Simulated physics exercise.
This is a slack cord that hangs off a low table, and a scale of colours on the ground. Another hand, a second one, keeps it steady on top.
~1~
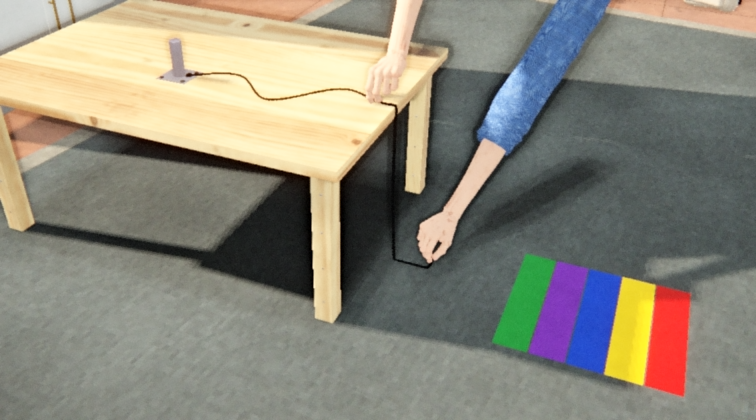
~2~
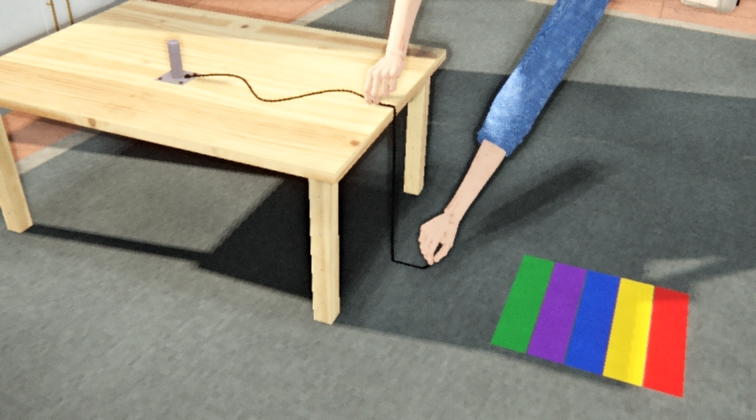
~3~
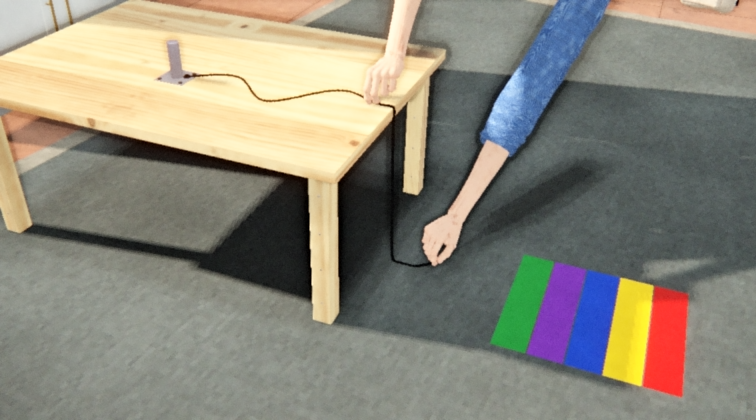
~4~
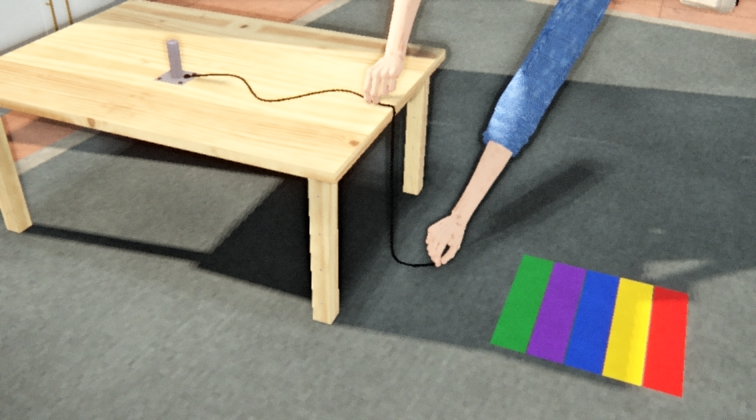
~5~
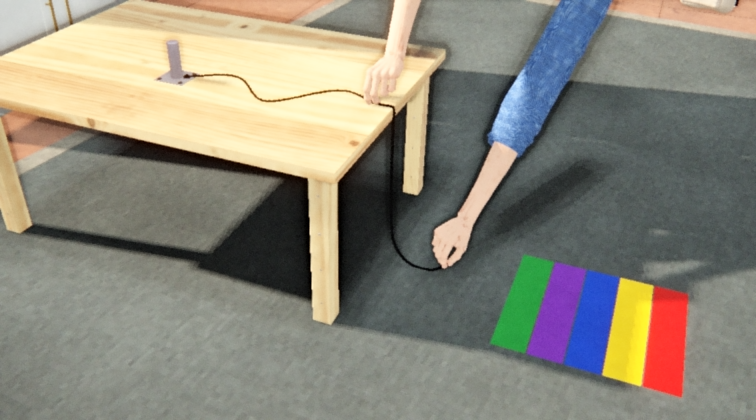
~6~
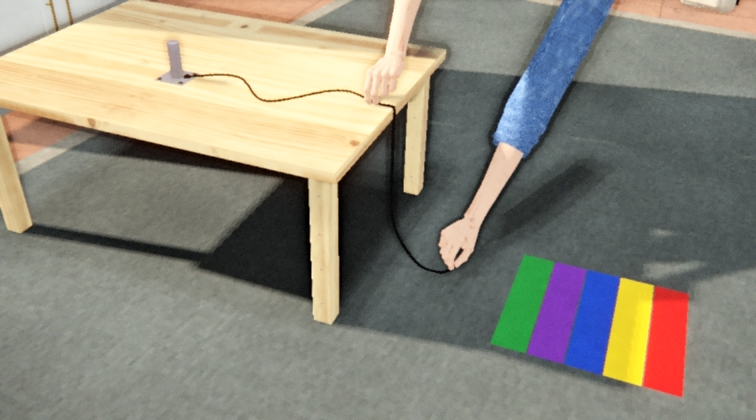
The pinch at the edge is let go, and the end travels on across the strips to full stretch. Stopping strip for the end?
Blue.
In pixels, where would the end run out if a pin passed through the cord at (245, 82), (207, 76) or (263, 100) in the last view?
They end up at (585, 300), (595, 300) and (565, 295).
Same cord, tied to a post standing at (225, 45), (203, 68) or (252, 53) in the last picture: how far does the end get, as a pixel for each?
In that order: (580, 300), (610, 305) and (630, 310).
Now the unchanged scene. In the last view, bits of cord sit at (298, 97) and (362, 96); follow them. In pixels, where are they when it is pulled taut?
Result - first point (328, 99), second point (397, 117).
A little later, end near (531, 285); over green.
Next, end near (574, 296); over purple.
When it is tight, end near (599, 302); over blue. The end stops over the blue strip.
